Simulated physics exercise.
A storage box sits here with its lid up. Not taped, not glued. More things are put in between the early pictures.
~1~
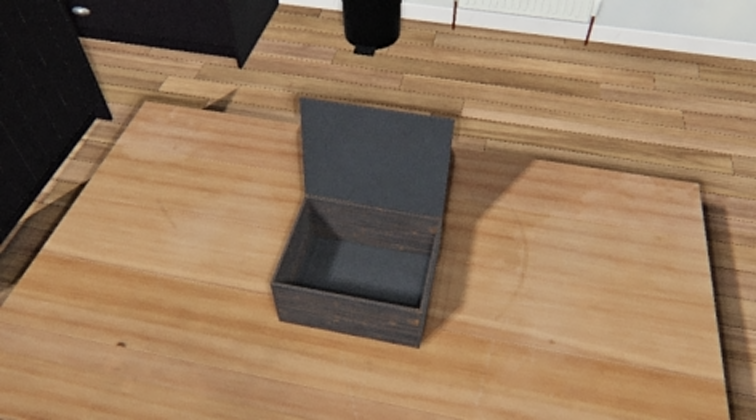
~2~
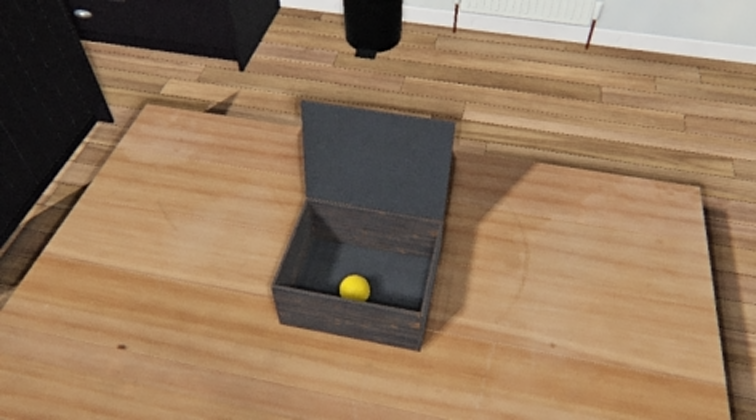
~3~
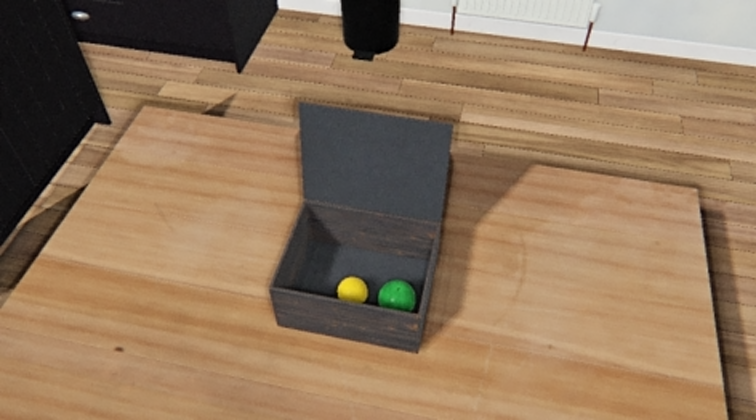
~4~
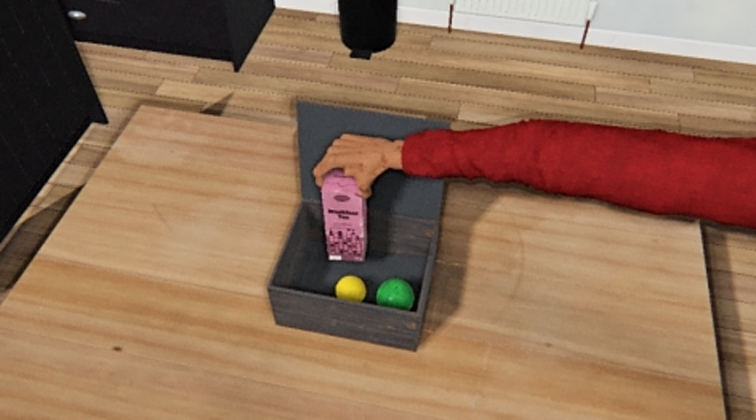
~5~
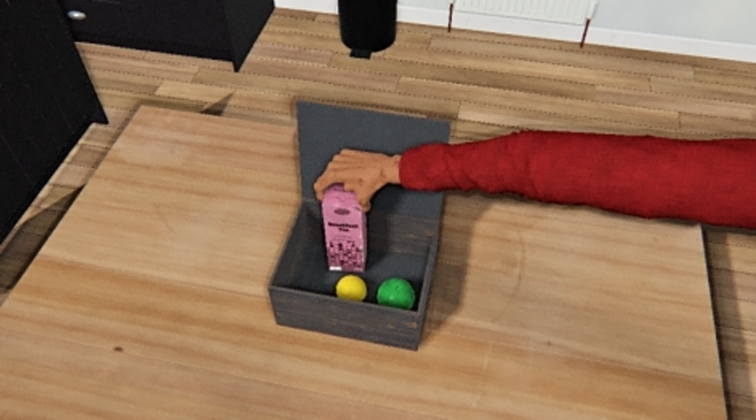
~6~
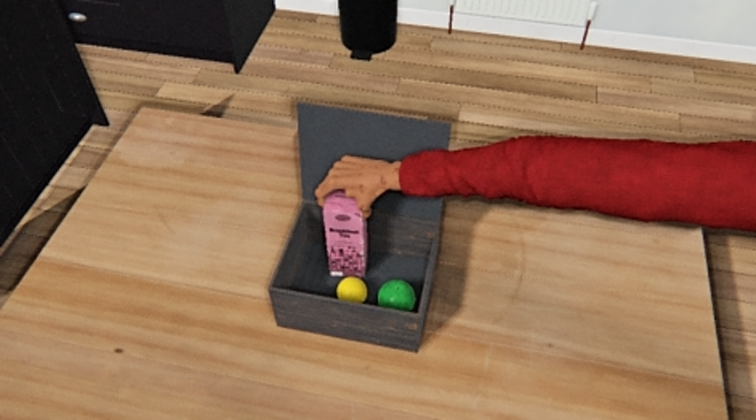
In the video, a yellow ball and then a green apple appear in an open dark box on a wooden table, and a red-sleeved arm reaching from the right lowers a pink carton slightly inside, behind them.
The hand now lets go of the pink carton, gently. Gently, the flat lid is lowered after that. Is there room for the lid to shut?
Sure enough, it stays open.
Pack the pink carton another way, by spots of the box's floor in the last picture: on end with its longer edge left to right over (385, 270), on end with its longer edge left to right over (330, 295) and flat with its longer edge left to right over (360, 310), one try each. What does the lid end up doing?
The lid stays partly open the first time, stays partly open the second time and goes all the way down the third time.
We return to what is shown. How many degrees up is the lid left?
It stays some 14° above the rim.
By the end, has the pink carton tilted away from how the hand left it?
Result: It leans over.
Then, 1.40 s past the last view, lid 74° above the rim.
Then, 1.80 s past the last view, lid 36° above the rim; pink carton rocked 26° from its first pose near (343, 255).
Then, 2.10 s past the last view, lid 15° above the rim; pink carton rocked 57° from its first pose near (341, 263); yellow lemon displaced a little.
Finally, lid 15° above the rim; down or leaning hard in the box, pink carton; the other 2 still in place. Final places as the last picture's camera would see them, pink carton near (340, 262).
